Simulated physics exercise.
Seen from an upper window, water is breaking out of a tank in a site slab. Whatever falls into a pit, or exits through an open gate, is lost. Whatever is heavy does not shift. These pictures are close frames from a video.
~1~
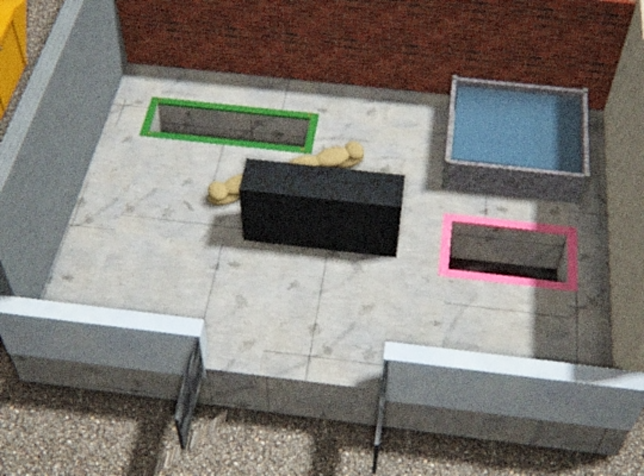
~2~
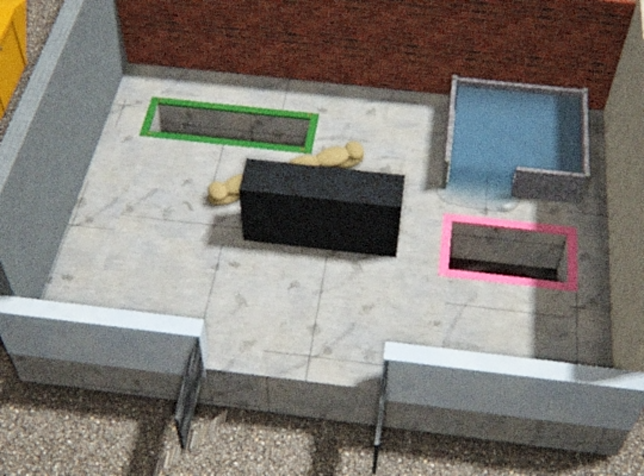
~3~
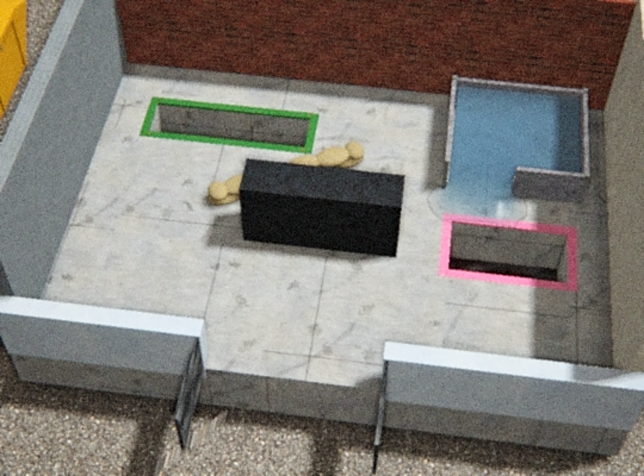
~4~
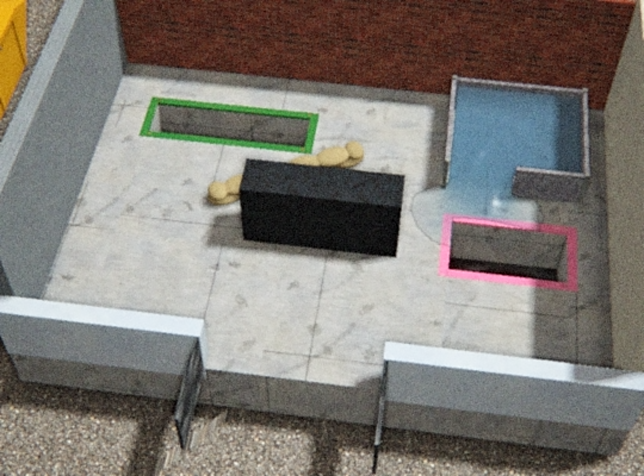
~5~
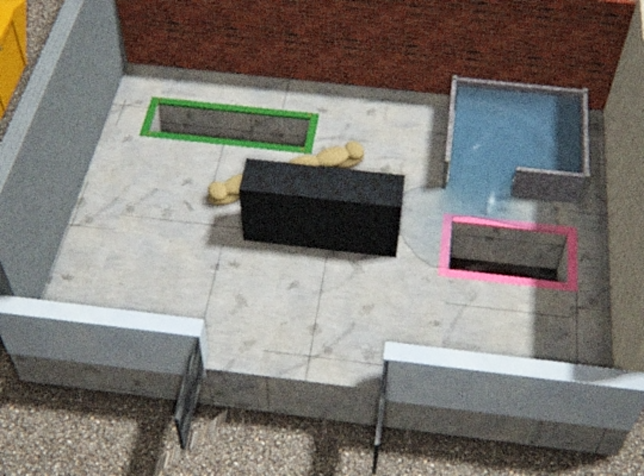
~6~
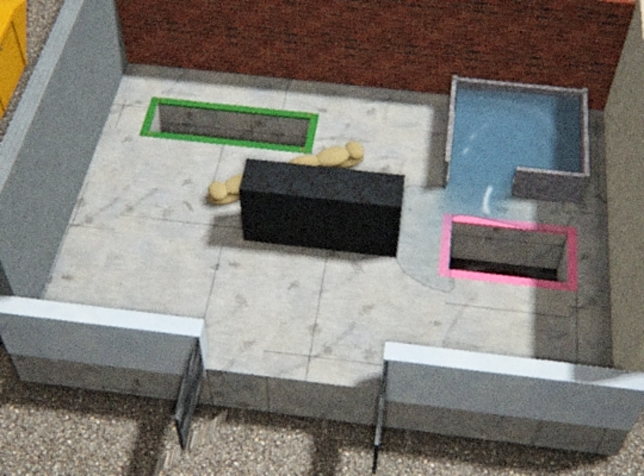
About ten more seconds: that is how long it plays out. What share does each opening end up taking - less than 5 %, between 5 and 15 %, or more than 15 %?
Gate: The middle band. Green pit: The bottom band. Pink pit: The top band.
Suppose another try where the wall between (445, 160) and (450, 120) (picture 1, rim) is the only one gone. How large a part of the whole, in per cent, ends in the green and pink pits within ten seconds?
Approximately, green takes 20 % and pink takes 12 %.
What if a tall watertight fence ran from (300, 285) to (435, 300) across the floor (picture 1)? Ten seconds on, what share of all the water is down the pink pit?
Pink: 70 %.
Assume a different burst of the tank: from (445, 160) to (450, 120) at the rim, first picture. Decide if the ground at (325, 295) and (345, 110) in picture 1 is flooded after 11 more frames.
Well, the first place ends up left untouched, and the second one drenched.
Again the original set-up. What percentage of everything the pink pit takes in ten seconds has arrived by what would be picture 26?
Roughly 65 %.
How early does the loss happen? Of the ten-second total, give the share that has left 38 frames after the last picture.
Near 85 in a hundred.
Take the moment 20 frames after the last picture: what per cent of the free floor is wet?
I make it 20 per cent.
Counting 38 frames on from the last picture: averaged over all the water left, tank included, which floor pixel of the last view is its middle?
My guess is about (474, 205).
A moment on, water covers 10 % of the floor; the gate 0 %, the green pit 0 %, the pink pit 17 %.
Next, water covers 15 % of the floor; the gate 0 %, the green pit 0 %, the pink pit 28 %.
Then, water covers 20 % of the floor; the gate 3 %, the green pit 0 %, the pink pit 39 %.
Later, water covers 20 % of the floor; the gate 6 %, the green pit 0 %, the pink pit 51 %.
In the end, water covers 20 % of the floor; the gate 8 %, the green pit 0 %, the pink pit 61 %.
